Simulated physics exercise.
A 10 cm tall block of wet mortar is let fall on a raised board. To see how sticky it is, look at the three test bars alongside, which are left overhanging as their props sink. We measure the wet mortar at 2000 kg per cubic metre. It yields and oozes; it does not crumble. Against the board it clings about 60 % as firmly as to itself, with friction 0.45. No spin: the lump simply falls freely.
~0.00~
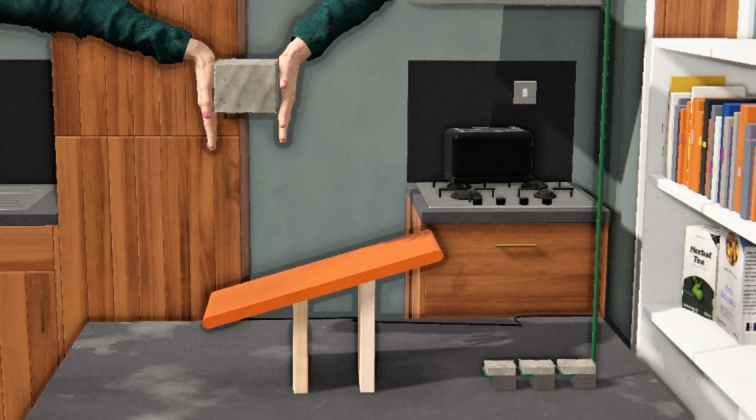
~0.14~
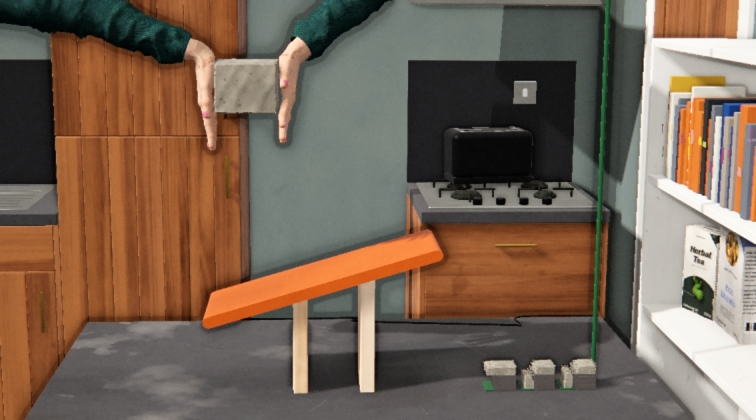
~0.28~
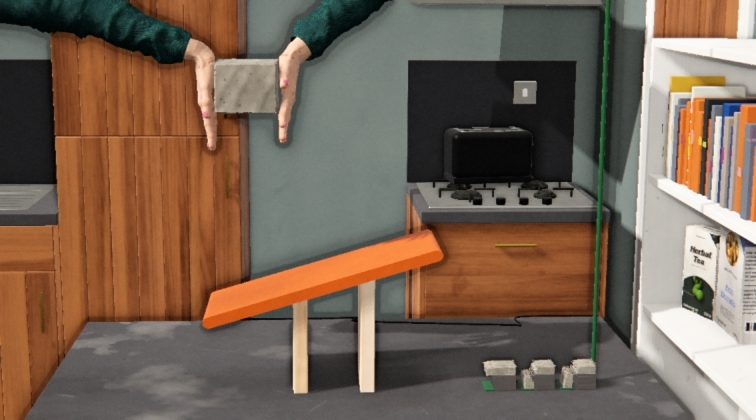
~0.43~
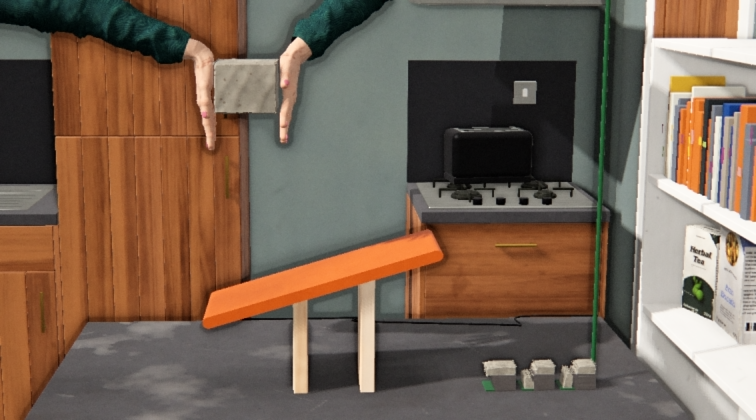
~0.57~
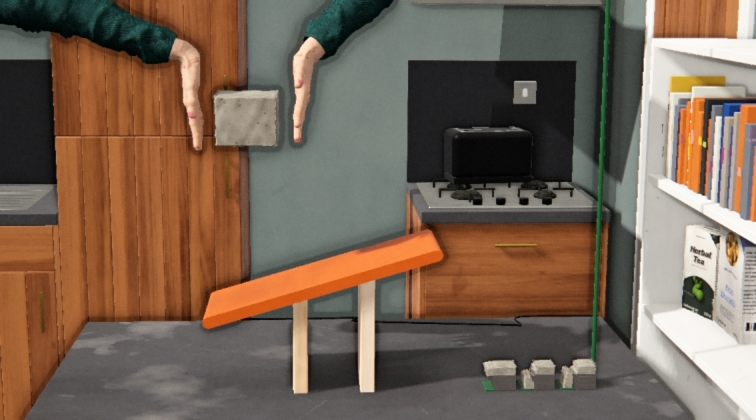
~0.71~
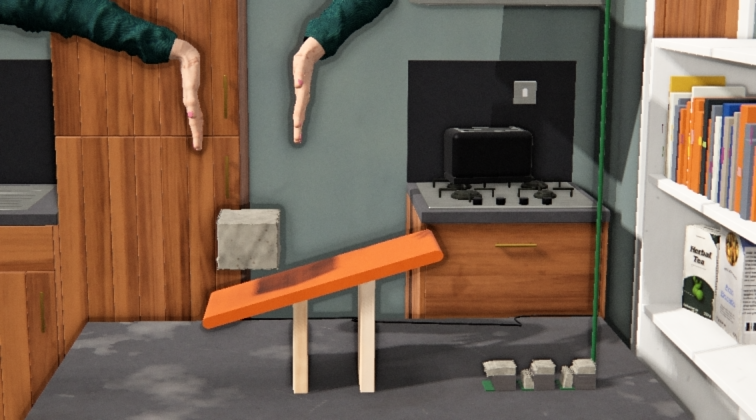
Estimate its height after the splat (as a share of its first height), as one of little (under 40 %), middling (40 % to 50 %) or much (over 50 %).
The answer is the middle option, so 40 % to 50 %.
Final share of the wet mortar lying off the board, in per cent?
I'd estimate near 40 % off the board.
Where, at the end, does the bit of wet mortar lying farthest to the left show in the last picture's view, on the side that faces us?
Around (211, 312).
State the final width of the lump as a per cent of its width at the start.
Near 150 % by the end.
After 0.82 s, it stands 45 % of its first height and none has gone off the board.
After 0.96 s, it stands 45 % of its first height and 28 % has gone off the board.
After 1.09 s, it stands 45 % of its first height and 42 % has gone off the board.
After 1.22 s, it stands 45 % of its first height and 42 % has gone off the board.
After 1.32 s, at the end, it stands 45 % of its first height and 42 % has gone off the board.
